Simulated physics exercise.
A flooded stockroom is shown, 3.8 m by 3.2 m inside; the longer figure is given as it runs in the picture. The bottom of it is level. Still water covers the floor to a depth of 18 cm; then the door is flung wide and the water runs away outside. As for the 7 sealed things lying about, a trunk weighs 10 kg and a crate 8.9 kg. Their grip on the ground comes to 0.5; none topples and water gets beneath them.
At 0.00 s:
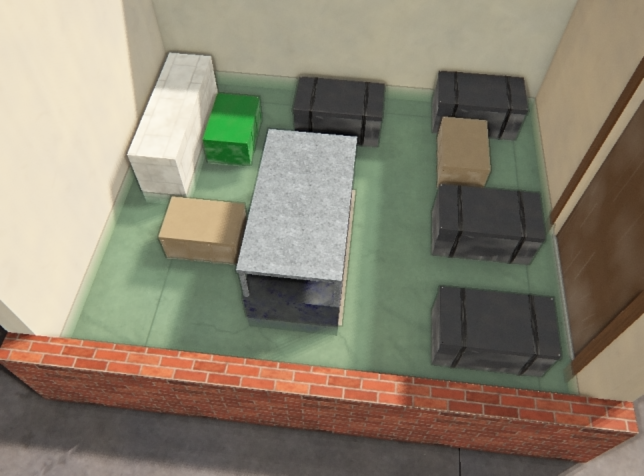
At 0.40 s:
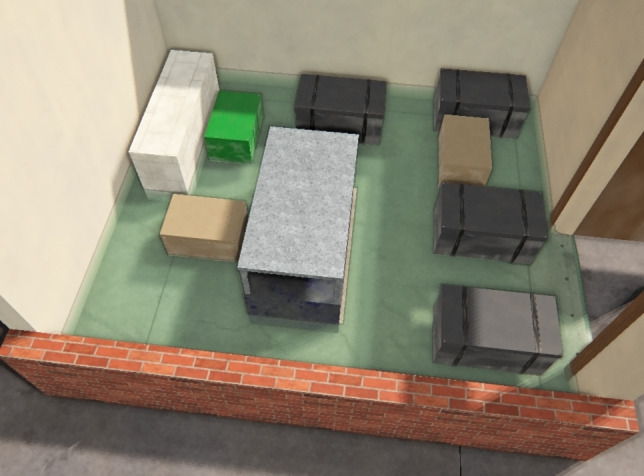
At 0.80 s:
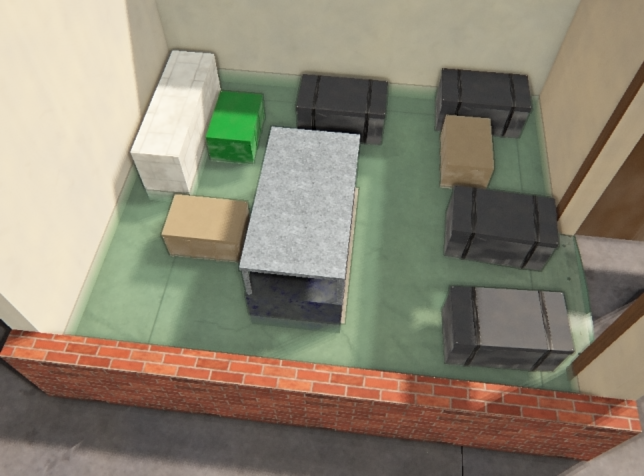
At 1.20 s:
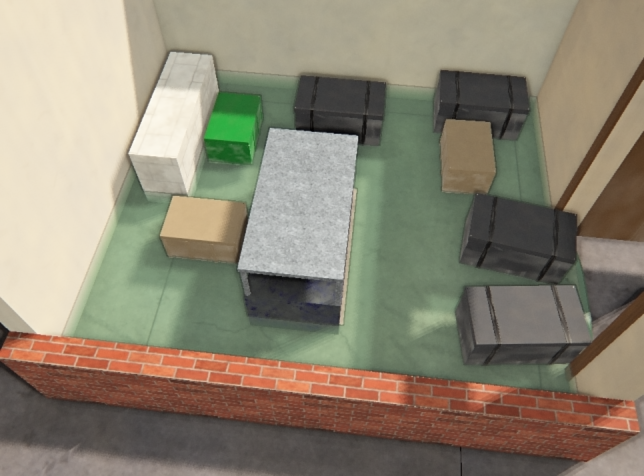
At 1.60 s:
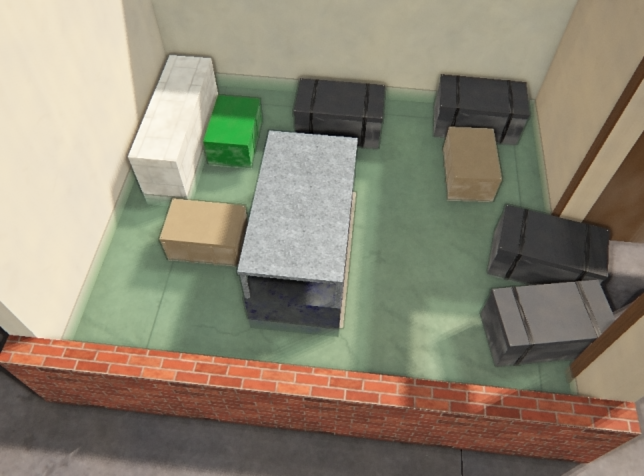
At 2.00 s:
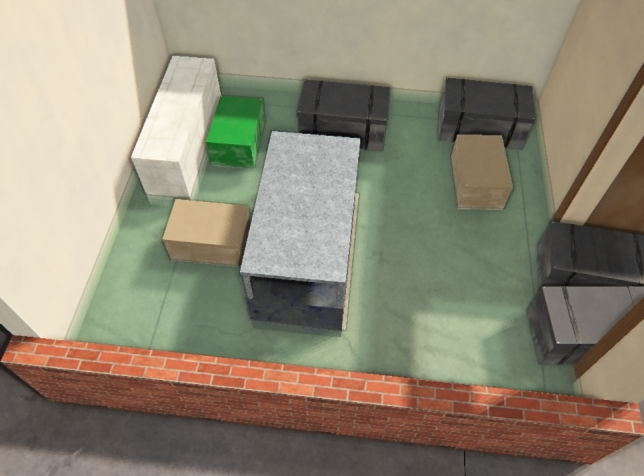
Greenish water covers the floor of a walled stockroom, seen from high above a low brick wall by a nearly steady camera. A white block, a green crate and a tan box sit left of a grey-topped table, with dark strapped boxes behind and to the right, where another tan box rests. A gap opens in the right wall, then the two nearest dark boxes drift and turn into it, while the right-hand tan box shifts slightly nearer.
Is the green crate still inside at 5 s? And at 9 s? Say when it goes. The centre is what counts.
I expect it hangs on past the range, maybe for good.
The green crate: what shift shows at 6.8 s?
Around 60 centimetres.
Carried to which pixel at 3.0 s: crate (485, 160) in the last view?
(501, 186) or thereabouts.
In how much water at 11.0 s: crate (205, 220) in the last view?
Depth: Near 10 cm.
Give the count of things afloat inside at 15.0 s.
3 at that moment.
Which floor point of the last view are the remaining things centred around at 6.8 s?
Near (366, 189).
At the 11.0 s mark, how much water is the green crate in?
Depth approx. 9 cm.
After 3.0 s the green crate is near (239, 121), 0.0 m from its start, afloat; 2 of 7 are out; 5 afloat.
After 6.8 s the green crate is near (309, 116), 0.7 m from its start, afloat; 3 of 7 are out; 4 afloat.
After 11.0 s the green crate is near (359, 136), 1.1 m from its start, afloat; 4 of 7 are out; 3 afloat.
After 15.0 s the green crate is near (436, 174), 1.9 m from its start, afloat; 4 of 7 are out; 3 afloat.
